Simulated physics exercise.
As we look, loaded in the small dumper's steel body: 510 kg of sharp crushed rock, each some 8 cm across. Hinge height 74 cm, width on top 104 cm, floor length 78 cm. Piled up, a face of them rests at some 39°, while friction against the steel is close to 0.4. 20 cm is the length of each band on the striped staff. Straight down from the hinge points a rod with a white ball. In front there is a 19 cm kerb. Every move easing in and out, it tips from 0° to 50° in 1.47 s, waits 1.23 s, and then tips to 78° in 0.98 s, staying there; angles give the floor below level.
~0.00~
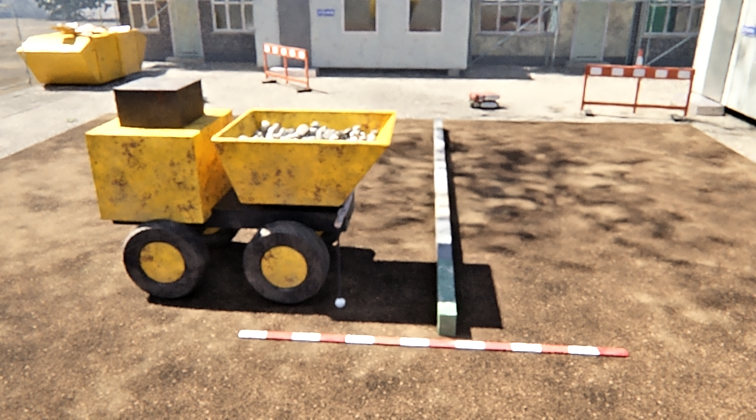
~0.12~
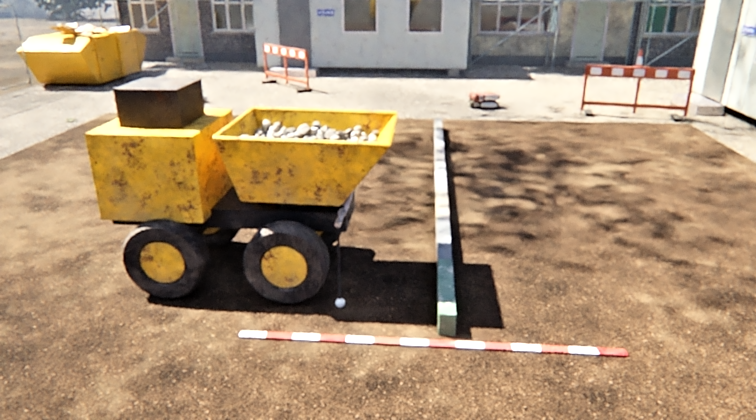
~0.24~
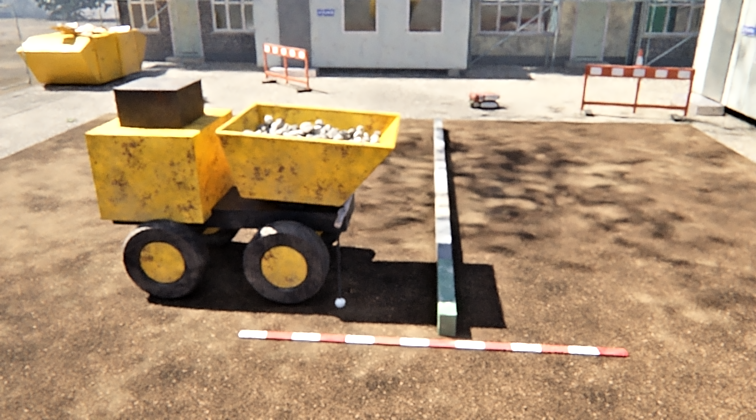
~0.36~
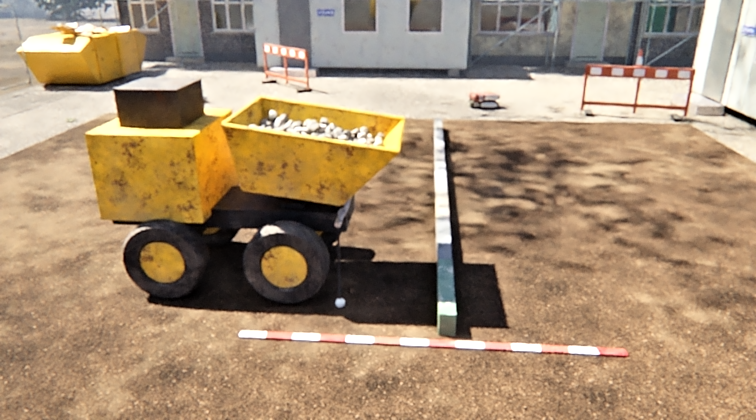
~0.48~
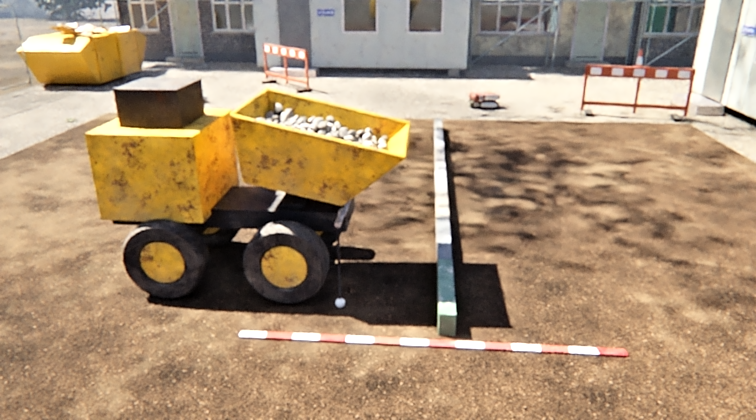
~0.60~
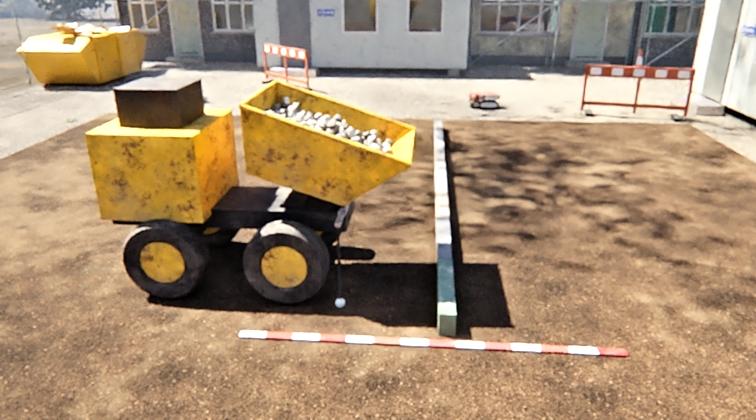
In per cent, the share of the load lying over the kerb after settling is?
Near 70 per cent of it.
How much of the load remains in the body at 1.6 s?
Roughly 100 per cent is still inside.
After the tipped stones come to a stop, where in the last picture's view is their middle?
At about pixel (468, 270) in the last view.
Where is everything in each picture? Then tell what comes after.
The body is at 0°, its lip at (388, 145); the top of the load is at (306, 133), in the first picture.
The body is at 1°, its lip at (389, 145); the top of the load is at (307, 132); the stones move at 0.1 m/s on average, in the second picture.
The body is at 4°, its lip at (393, 148); the top of the load is at (299, 129); the stones move at 0.3 m/s on average, in the third picture.
The body is at 8°, its lip at (398, 152); the top of the load is at (291, 124); the stones move at 0.4 m/s on average, in the fourth picture.
Lip at (405, 158), floor tilted 13°, highest stones at (287, 117); the stones move at 0.4 m/s on average, in the fifth picture.
Lip at (411, 164), floor tilted 18°, highest stones at (283, 110); the stones move at 0.5 m/s on average, in the sixth picture.
After 1.1 s the floor is at 42°; 100 % in the body; the foremost stones are at (403, 182).
After 1.6 s the floor is at 50°; 100 % in the body; the foremost stones are at (427, 183).
After 4.1 s the floor is at 78°; 56 % in the body, 13 % on this side of the kerb, 31 % over the kerb; the foremost stones are at (525, 293).
After 6.8 s the floor is at 78°; 1 % in the body, 31 % on this side of the kerb, 69 % over the kerb; the foremost stones are at (592, 283).
